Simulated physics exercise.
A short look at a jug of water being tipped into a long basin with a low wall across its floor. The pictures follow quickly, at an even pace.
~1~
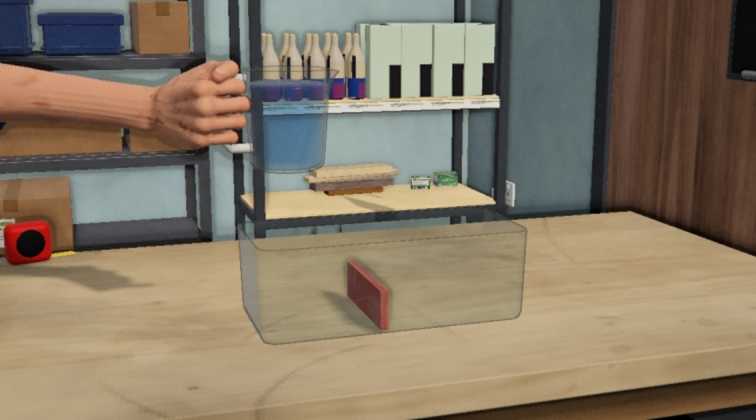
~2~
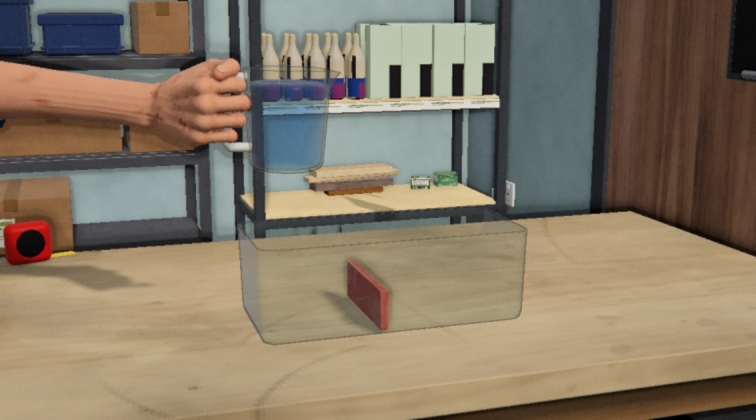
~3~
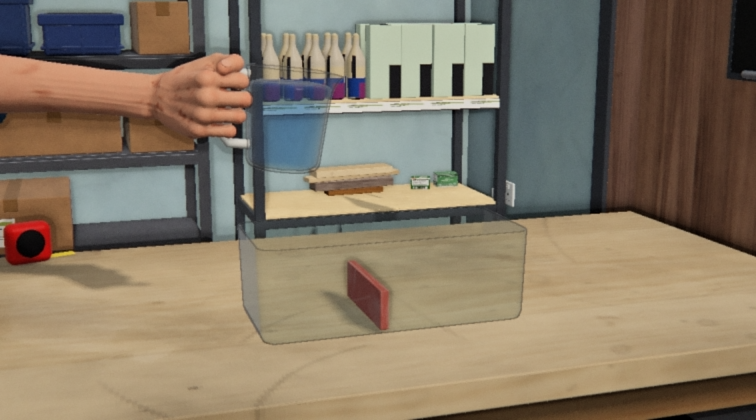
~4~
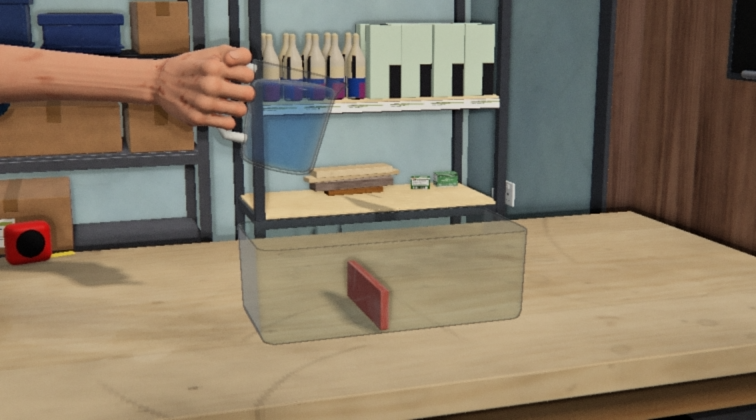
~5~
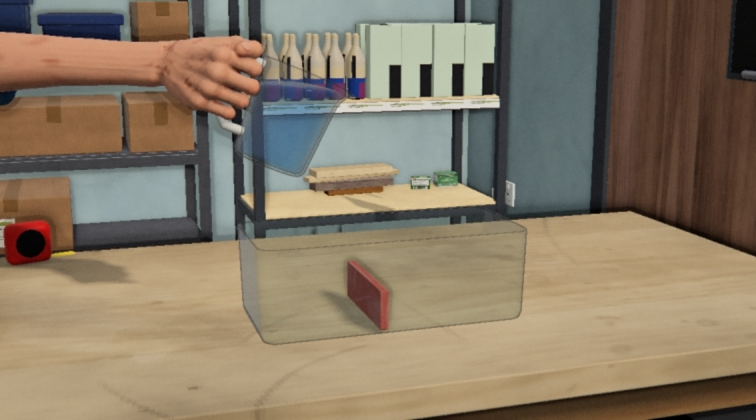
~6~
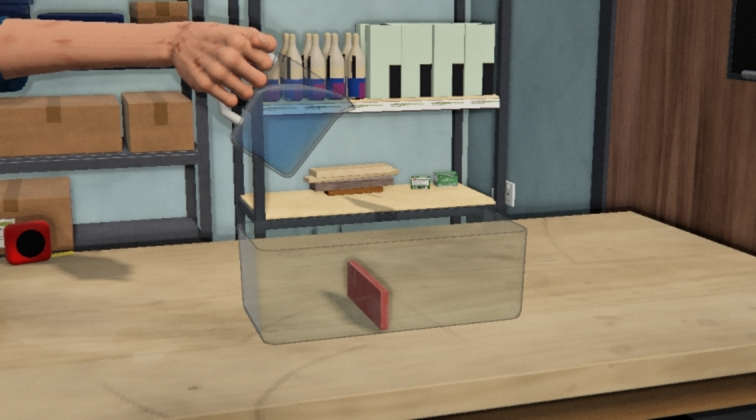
A hand held a clear jug of blue water above a long, see-through basin with a low red wall inside, then gradually tilted the jug to the right, slowly at first and then further.
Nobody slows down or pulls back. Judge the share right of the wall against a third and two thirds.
The share right of the wall is above two thirds.
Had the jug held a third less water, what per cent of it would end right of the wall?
About 90 per cent.
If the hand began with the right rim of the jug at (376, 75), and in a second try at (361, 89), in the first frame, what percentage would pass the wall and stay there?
Near 95 % and 95 %.
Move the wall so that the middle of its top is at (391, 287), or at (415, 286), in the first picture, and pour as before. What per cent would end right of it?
The first gives 50 %, the second 10 %.
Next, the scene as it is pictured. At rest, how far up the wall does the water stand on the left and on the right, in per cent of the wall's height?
Some 0 per cent left and 40 right.
A moment on, the jug is tipped right over and 52 per cent is still to pour, 0 is left of the wall and 18 right of it.
Next, the jug is tipped right over and 12 per cent is still to pour, 3 is left of the wall and 68 right of it.
Then the jug is tipped right over and 1 per cent is still to pour, 4 is left of the wall and 90 right of it.
Later the jug is tipped right over and 0 per cent is still to pour, 5 is left of the wall and 93 right of it.
At rest 5 per cent lies left of the wall, 93 right of it and 2 outside.
